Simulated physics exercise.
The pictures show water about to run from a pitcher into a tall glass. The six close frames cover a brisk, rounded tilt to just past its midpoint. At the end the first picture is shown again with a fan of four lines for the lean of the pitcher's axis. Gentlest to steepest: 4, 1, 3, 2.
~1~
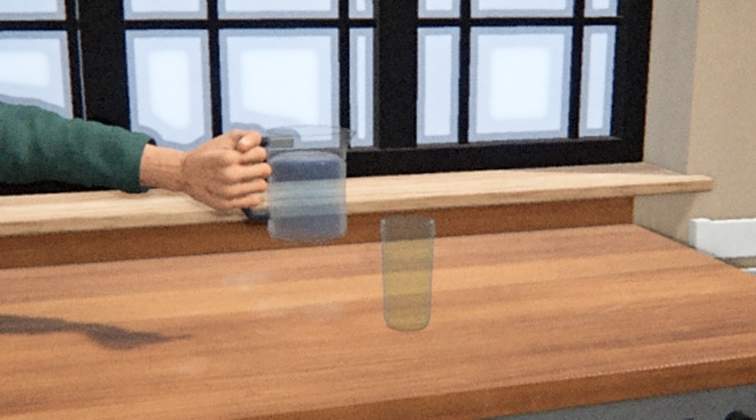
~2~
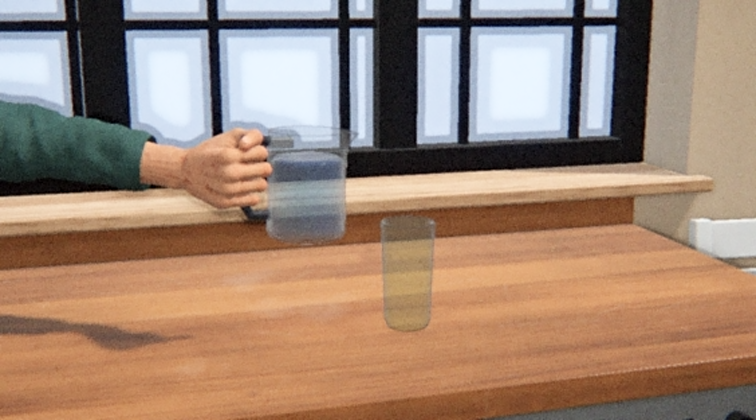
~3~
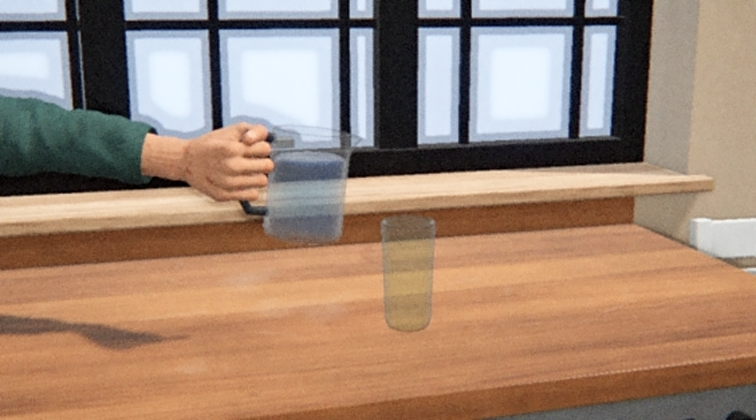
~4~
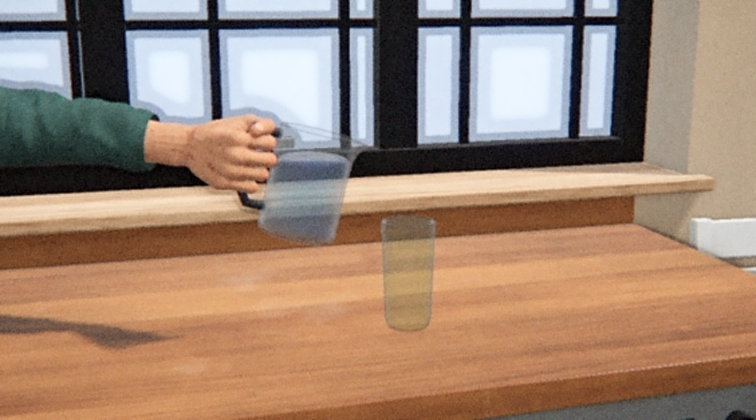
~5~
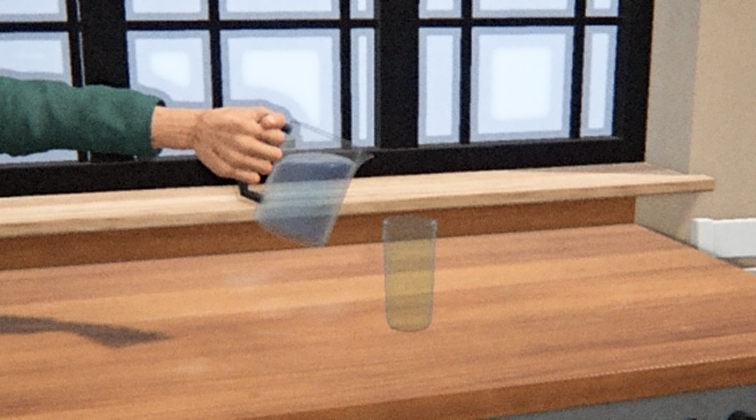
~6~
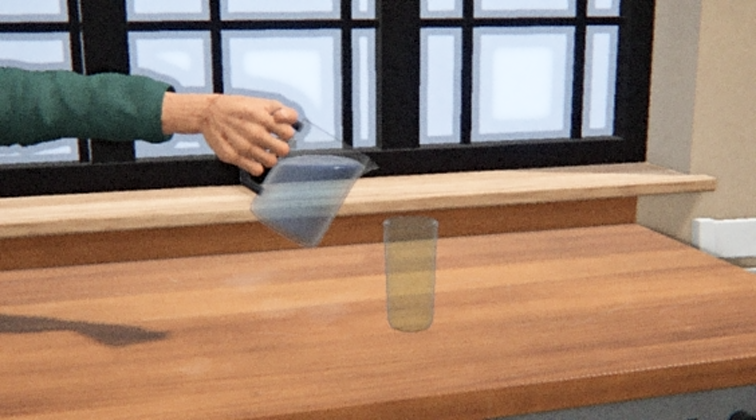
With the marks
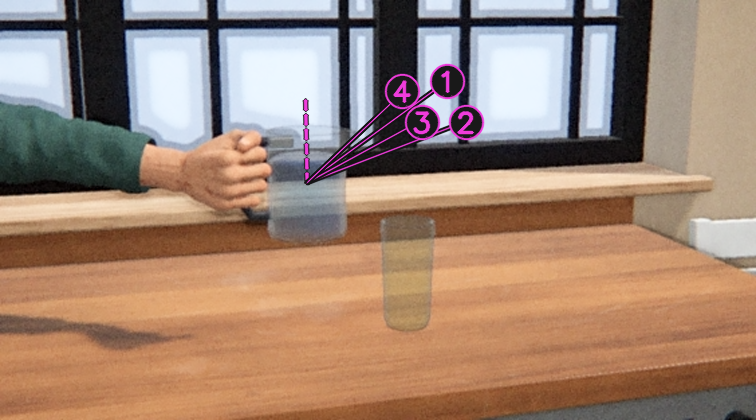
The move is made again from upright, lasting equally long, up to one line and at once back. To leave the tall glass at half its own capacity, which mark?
I would pick tilt 3.
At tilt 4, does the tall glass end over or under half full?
Under.
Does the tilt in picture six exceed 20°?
Yes.
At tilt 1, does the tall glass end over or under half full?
Under half.
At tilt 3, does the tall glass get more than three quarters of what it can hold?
No, it does not.
On the marked copy, 1 at (433, 90); 2 at (450, 127); 3 at (406, 128); 4 at (390, 103).
Choosing 1, the tall glass ends with about 31 % of what it can hold.
Choosing 2, the tall glass ends with about 64 % of what it can hold; 3 % of the water is spilt.
Choosing 3, the tall glass ends with about 48 % of what it can hold.
Choosing 4, the tall glass ends with about 18 % of what it can hold.
